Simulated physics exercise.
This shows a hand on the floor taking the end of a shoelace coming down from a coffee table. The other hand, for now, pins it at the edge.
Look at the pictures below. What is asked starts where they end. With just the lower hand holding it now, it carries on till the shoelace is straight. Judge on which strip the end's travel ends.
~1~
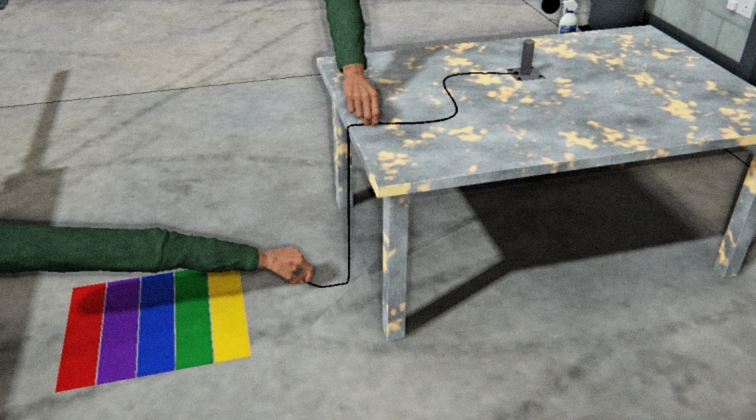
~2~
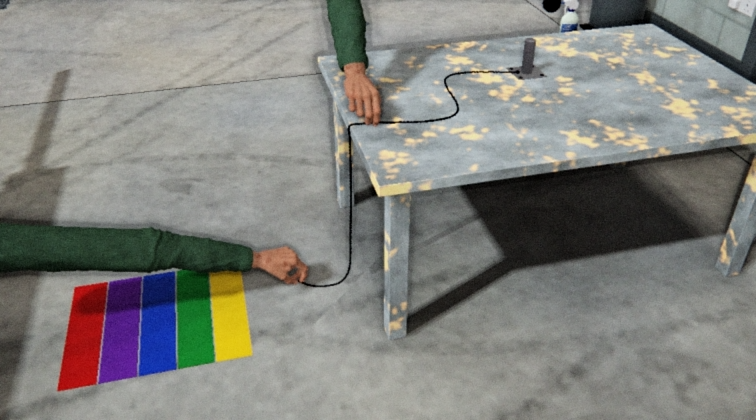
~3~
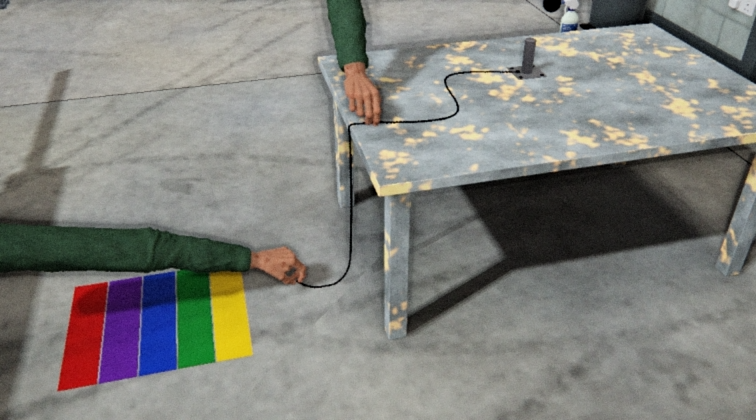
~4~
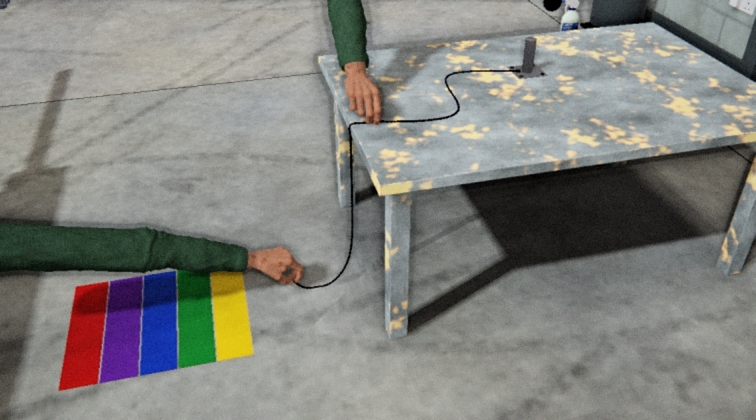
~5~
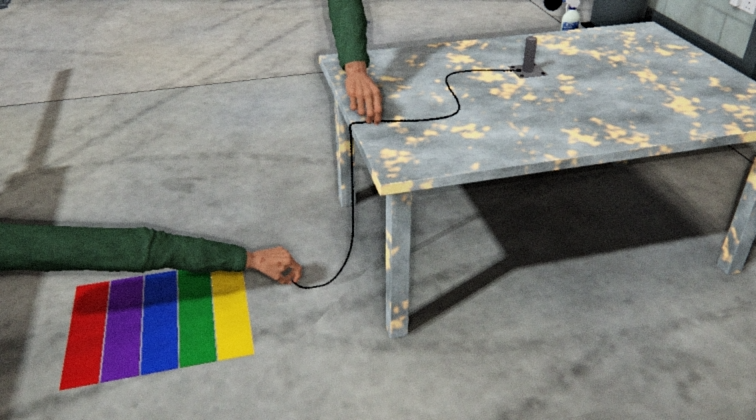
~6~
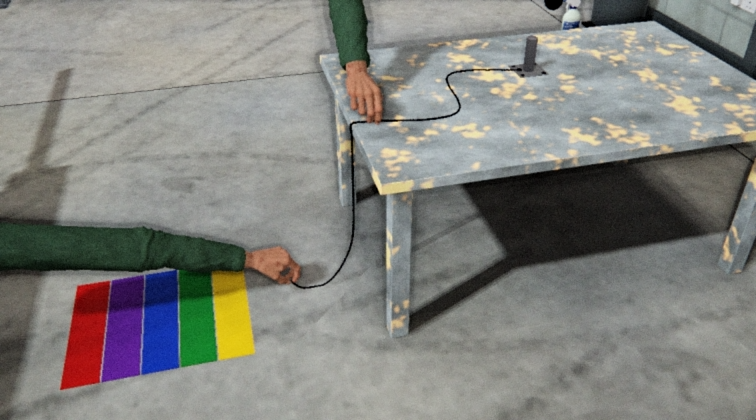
Its travel ends on the purple strip.
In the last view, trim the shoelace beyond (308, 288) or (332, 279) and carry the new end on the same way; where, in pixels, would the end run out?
You'd find it around (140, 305) the first time and around (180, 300) the second.
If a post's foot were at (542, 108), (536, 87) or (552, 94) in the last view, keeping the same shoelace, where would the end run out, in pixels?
The three places are (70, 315), (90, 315) and (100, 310), in that order.
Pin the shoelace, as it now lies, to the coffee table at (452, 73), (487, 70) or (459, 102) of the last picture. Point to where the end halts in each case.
It ends up near (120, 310) the first time, (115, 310) the second and (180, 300) the third.
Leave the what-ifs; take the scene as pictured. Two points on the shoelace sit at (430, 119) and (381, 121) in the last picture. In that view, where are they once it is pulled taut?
End points: Roughly (350, 111); roughly (312, 140).
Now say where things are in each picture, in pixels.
In the first picture, end (304, 280); yellow (231, 340); green (194, 347); blue (156, 353); purple (118, 360); red (78, 367).
In the second picture, end (299, 281); shoelace through (481, 72) (450, 92) (433, 121) (350, 132) (351, 201) (350, 266).
In the third picture, end (297, 281).
In the fourth picture, end (294, 281); shoelace through (482, 71) (450, 91) (433, 120) (350, 131) (352, 200) (346, 265).
In the fifth picture, end (293, 281).
In the sixth picture, end (292, 280); shoelace through (483, 70) (451, 90) (435, 119) (352, 130) (353, 199) (343, 264).
A little later, end near (170, 301); over blue.
Next, end near (134, 307); over purple.
When it is tight, end near (111, 311); over purple. The purple one.
